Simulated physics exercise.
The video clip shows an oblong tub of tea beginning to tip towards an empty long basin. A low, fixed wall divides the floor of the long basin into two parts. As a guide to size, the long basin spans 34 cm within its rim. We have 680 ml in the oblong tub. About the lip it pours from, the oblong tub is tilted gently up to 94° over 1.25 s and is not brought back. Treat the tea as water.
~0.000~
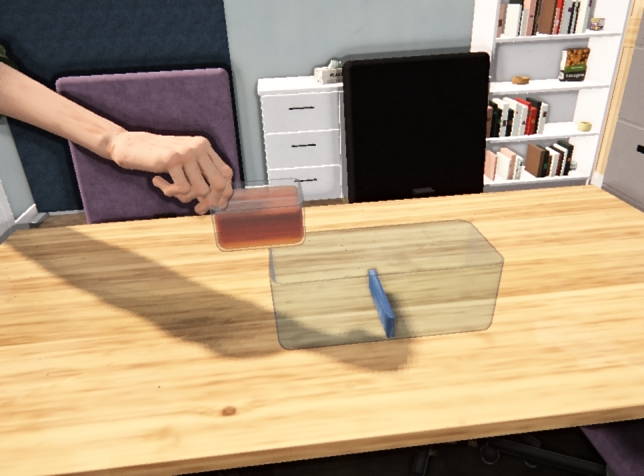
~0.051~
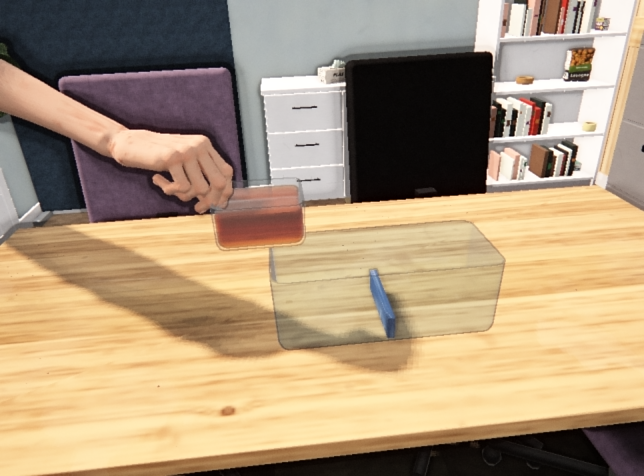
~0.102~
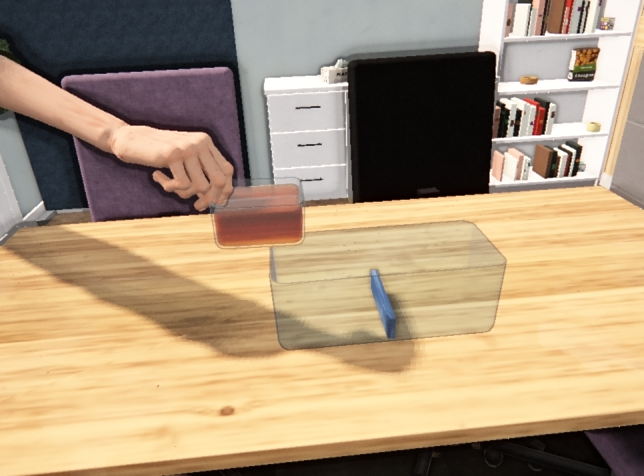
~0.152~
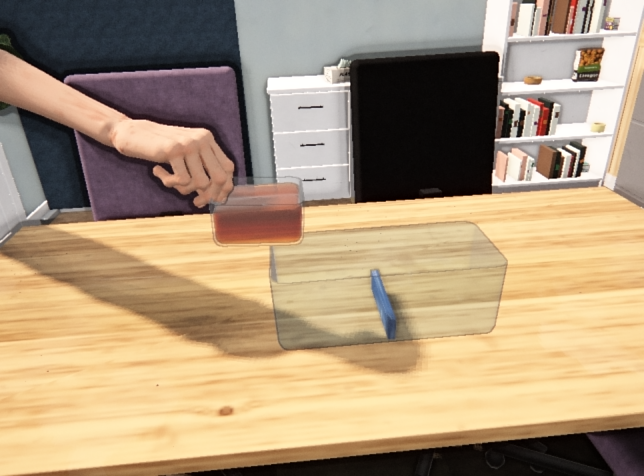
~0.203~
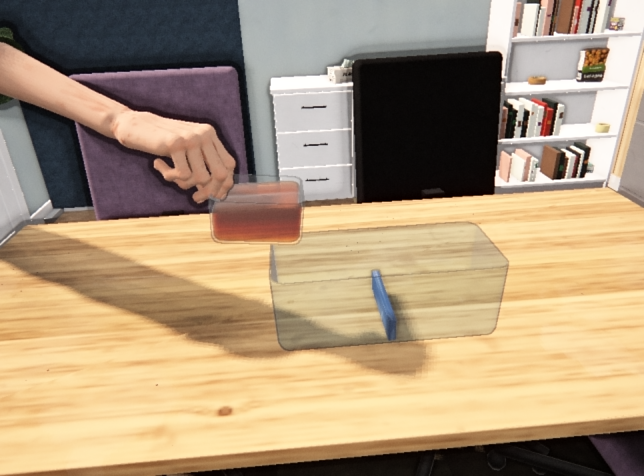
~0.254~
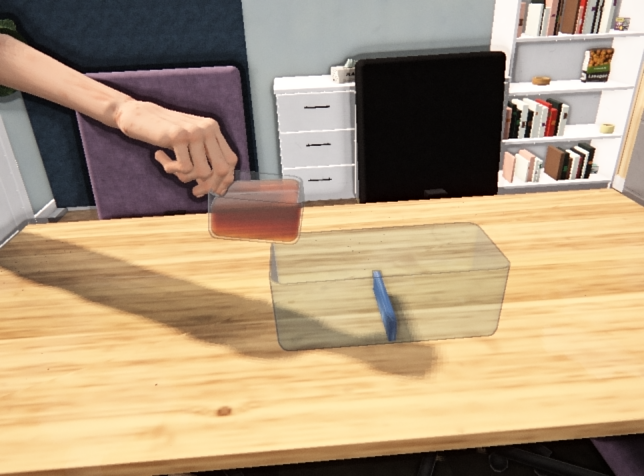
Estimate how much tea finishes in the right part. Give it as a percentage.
I would say 15 per cent.
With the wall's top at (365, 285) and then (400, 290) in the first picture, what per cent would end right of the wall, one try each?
Some 50 in a hundred, then some 5 in a hundred.
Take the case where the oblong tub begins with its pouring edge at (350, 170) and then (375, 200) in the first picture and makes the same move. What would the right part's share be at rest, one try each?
Some 85 and 90 per cent, in that order.
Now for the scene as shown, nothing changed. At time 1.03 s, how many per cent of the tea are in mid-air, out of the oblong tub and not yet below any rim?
Around 10 percent of the liquid.
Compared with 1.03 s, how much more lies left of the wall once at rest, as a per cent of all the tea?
About 22 per cent.
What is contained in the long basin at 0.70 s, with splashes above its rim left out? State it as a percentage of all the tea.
12 %, roughly.
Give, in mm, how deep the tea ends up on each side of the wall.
The left ends up at roughly 24 mm, with the right at roughly 4 mm.
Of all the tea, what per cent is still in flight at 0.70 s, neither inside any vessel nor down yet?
About 30 per cent.
After 0.70 s the tilt is 56° and 58 per cent is still to pour, 12 is left of the wall and 0 right of it.
After 1.03 s the tilt is 87° and 14 per cent is still to pour, 62 is left of the wall and 13 right of it.
After 1.38 s the tilt is 94° and 3 per cent is still to pour, 81 is left of the wall and 14 right of it.
After 1.75 s the tilt is 94° and 1 per cent is still to pour, 83 is left of the wall and 15 right of it.
In the end 84 per cent lies left of the wall, 15 right of it and 1 outside.
